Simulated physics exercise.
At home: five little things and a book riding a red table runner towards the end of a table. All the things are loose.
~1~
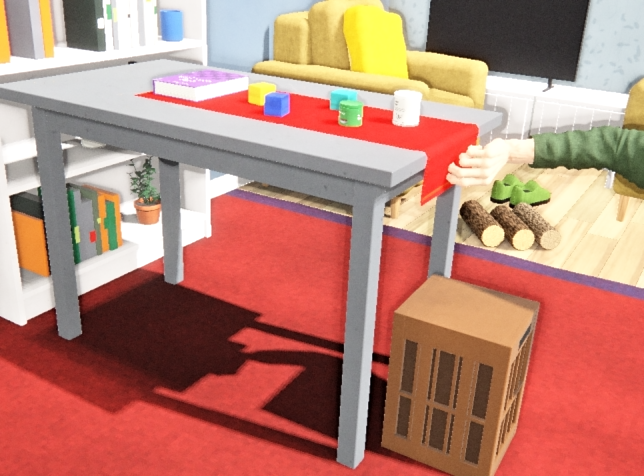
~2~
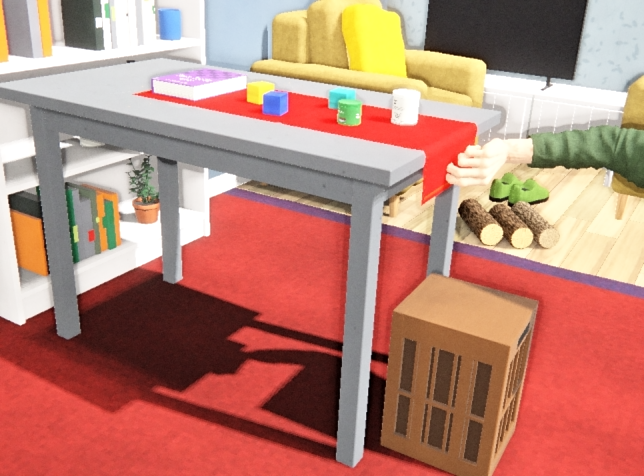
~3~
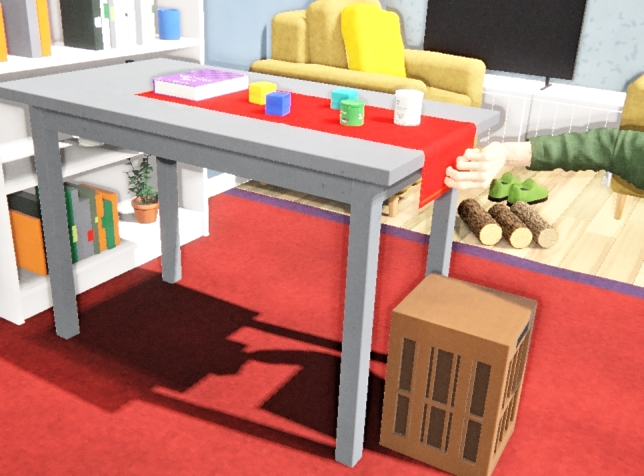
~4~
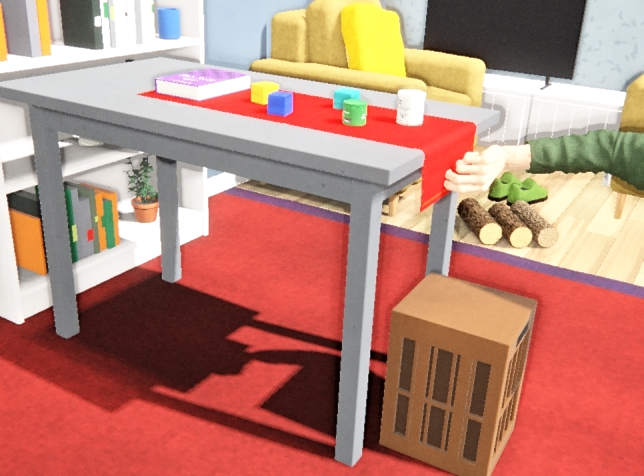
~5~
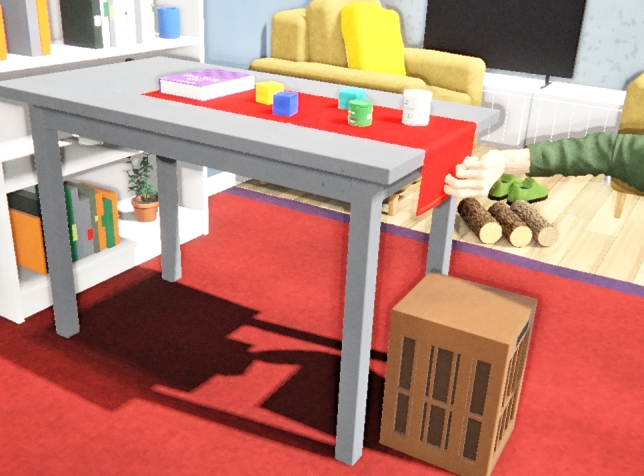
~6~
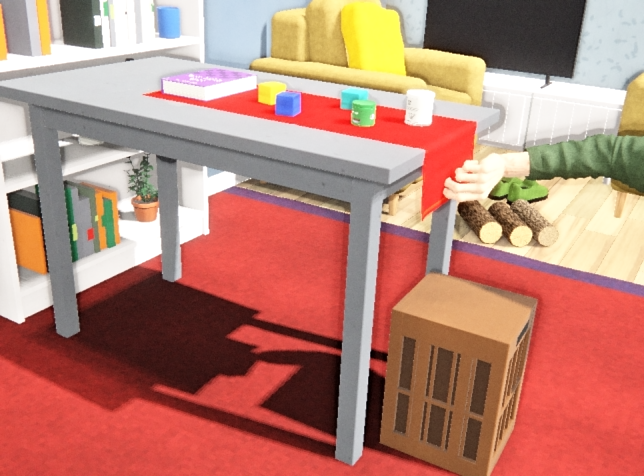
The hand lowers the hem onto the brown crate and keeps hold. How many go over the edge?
The count of fallen things is two.
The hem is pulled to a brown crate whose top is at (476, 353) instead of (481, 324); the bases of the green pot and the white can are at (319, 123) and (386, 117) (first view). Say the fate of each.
The green pot drops off; the white can tumbles off.
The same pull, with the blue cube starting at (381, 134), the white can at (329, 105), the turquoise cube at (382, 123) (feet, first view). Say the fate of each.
The blue cube comes down; the white can remains up; the turquoise cube is carried off.
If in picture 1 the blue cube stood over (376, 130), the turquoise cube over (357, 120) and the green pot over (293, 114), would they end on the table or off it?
The blue cube tumbles off; the turquoise cube comes down; the green pot does not fall.
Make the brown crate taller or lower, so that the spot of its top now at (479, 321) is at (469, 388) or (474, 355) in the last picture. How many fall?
Over the edge go 4 and 3.
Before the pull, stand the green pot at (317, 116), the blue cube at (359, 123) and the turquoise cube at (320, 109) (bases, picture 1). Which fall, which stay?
The green pot remains up; the blue cube falls; the turquoise cube holds on.
Soon after, hem near (442, 243); all still up.
Then, hem near (439, 276); white can gone.
Further on, hem on the crate; white can and green pot gone.
At rest, hem on the crate; white can and green pot gone. It carries off two.
